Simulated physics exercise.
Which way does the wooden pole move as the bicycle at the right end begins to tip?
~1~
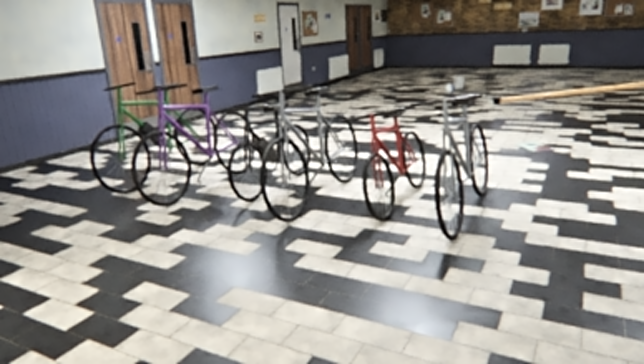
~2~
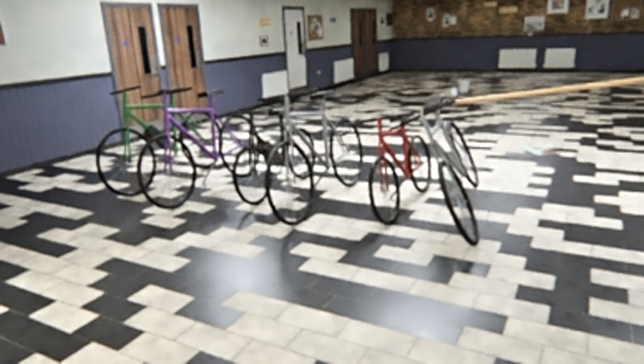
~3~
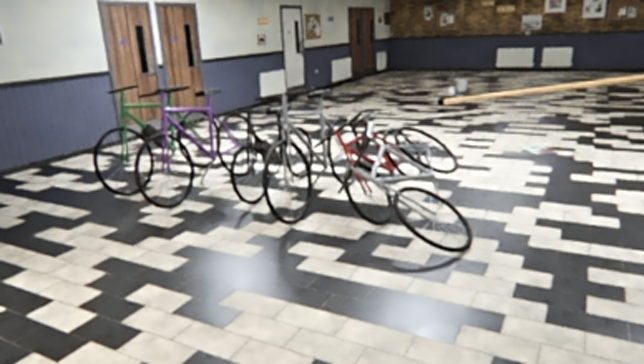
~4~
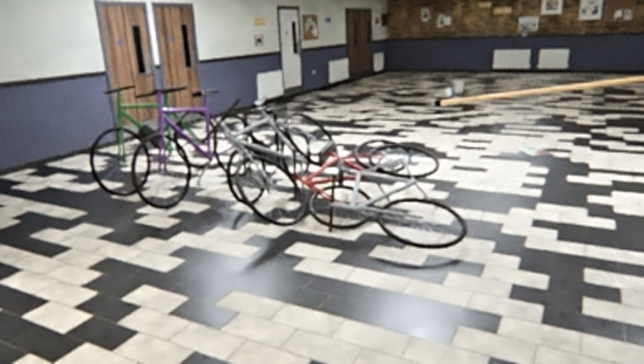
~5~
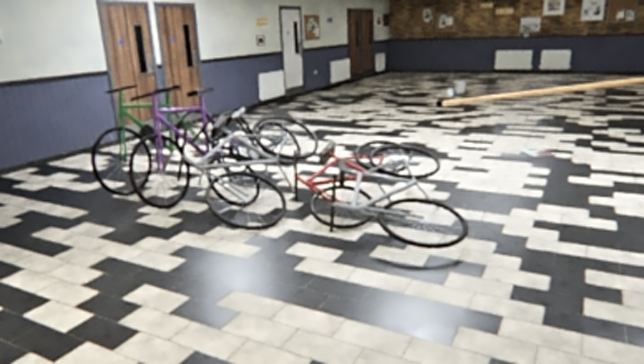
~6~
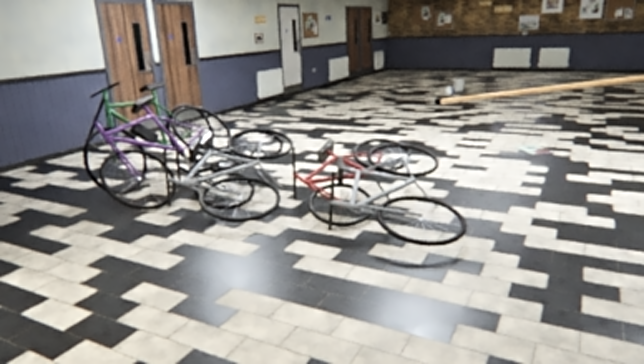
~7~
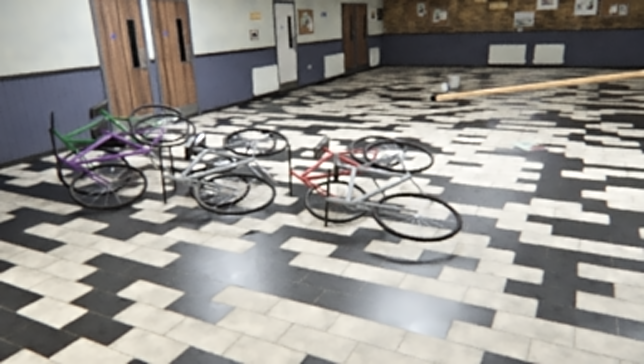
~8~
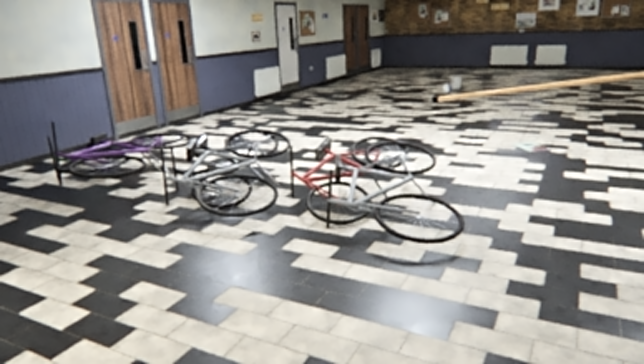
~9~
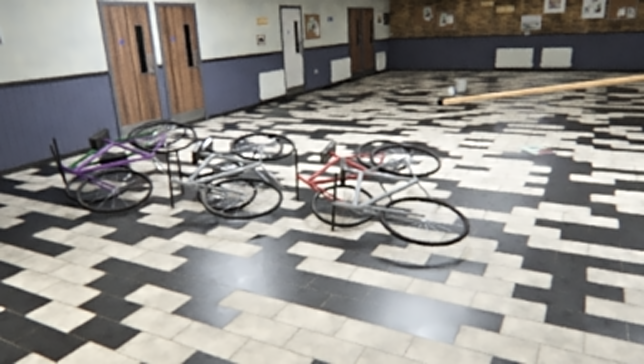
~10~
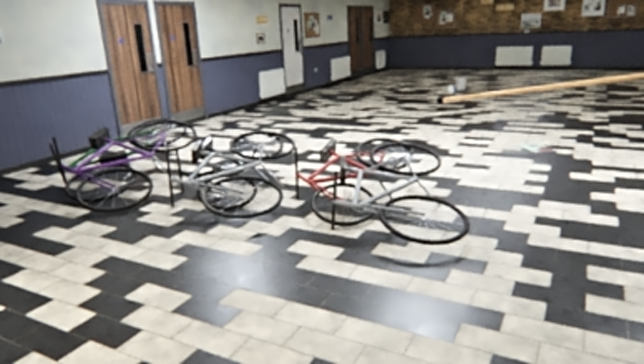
The pole moves to the left, by a short distance.
At the start, six thin-framed bicycles stand side by side on a black and white tiled floor, with a long wooden pole reaching in from the right. The pole slides a short way left, and the grey bicycle at the right end tips over to the left, into the red one. The red bicycle goes down next, and the grey and dark ones beyond it topple in turn. Last, the purple and green bicycles at the far left lean and drop leftward. They shift slightly before settling, and every bicycle ends up toppled, with none left standing.
